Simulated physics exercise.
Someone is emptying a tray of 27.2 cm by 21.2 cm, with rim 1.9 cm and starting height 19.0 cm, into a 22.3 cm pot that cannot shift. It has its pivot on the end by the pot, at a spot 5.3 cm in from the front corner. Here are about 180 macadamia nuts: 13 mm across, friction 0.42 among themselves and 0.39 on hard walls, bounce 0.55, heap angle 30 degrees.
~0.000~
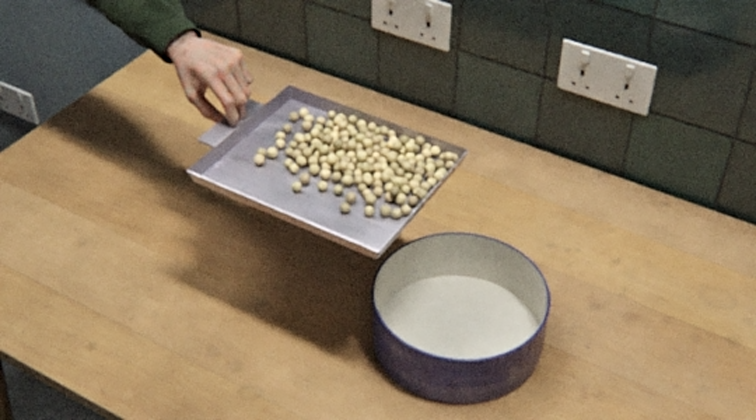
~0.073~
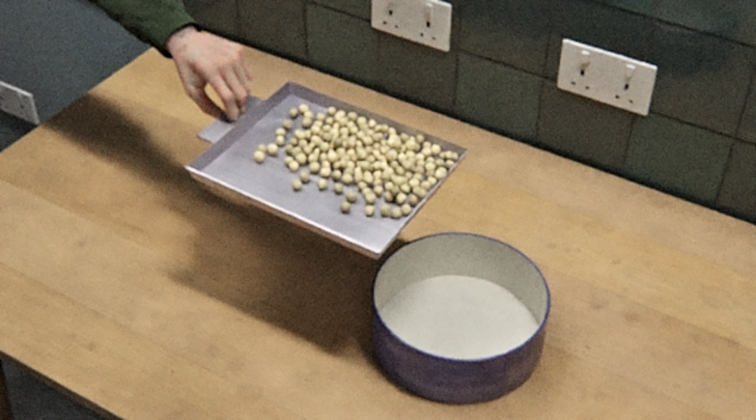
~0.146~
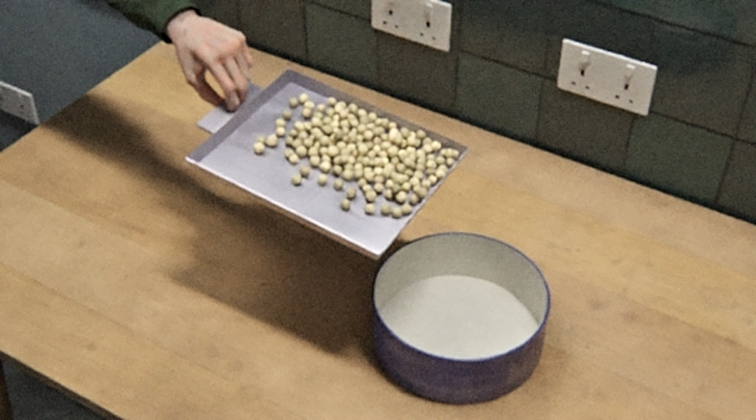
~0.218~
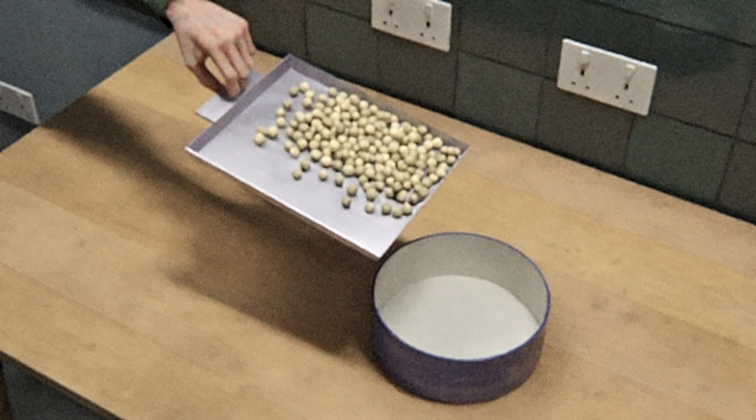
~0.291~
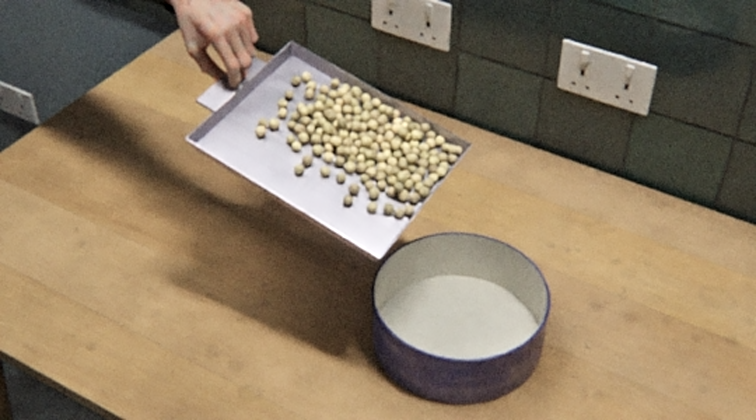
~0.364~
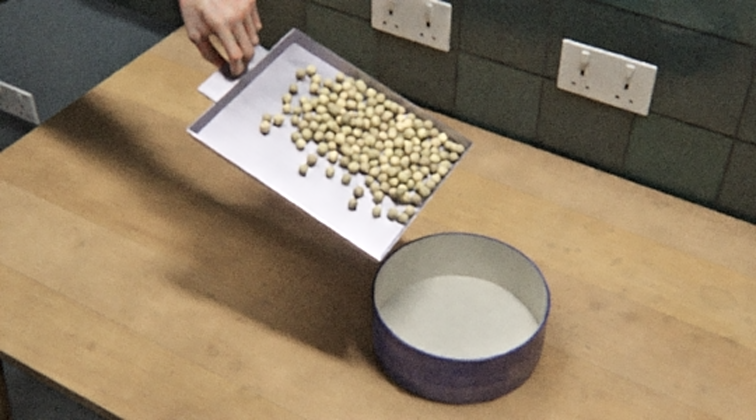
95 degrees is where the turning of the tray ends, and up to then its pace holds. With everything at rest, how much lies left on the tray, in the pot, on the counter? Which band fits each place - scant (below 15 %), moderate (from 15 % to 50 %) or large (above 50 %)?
My prediction: Tray: A low amount; pot: A majority; counter: A mid-sized amount.
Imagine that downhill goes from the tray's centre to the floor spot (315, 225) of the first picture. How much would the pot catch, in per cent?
I'd estimate about 10 %.
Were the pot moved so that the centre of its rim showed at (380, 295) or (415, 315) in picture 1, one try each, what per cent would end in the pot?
Some 75 and 95 per cent.
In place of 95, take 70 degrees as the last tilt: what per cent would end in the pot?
Near 60 %, then.
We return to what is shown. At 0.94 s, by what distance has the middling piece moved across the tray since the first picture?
Displacement on the tray: About 7 cm.
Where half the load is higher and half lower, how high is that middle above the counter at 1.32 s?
Roughly 24 cm.
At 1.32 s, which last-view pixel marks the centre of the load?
My estimate is roughly (416, 191).
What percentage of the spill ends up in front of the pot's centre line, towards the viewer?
I'd put it at around 100 per cent.
Then, at 0.94 s, tilt 55 degrees; the tray holds 90 %, the pot 0 %.
After 1.32 s, tilt 79 degrees; the tray holds 85 %, the pot 10 %.
After 1.79 s, tilt 95 degrees; the tray holds 0 %, the pot 70 %.
At rest (2.6 s), tray 0 %, pot 70 %, counter 30 %.
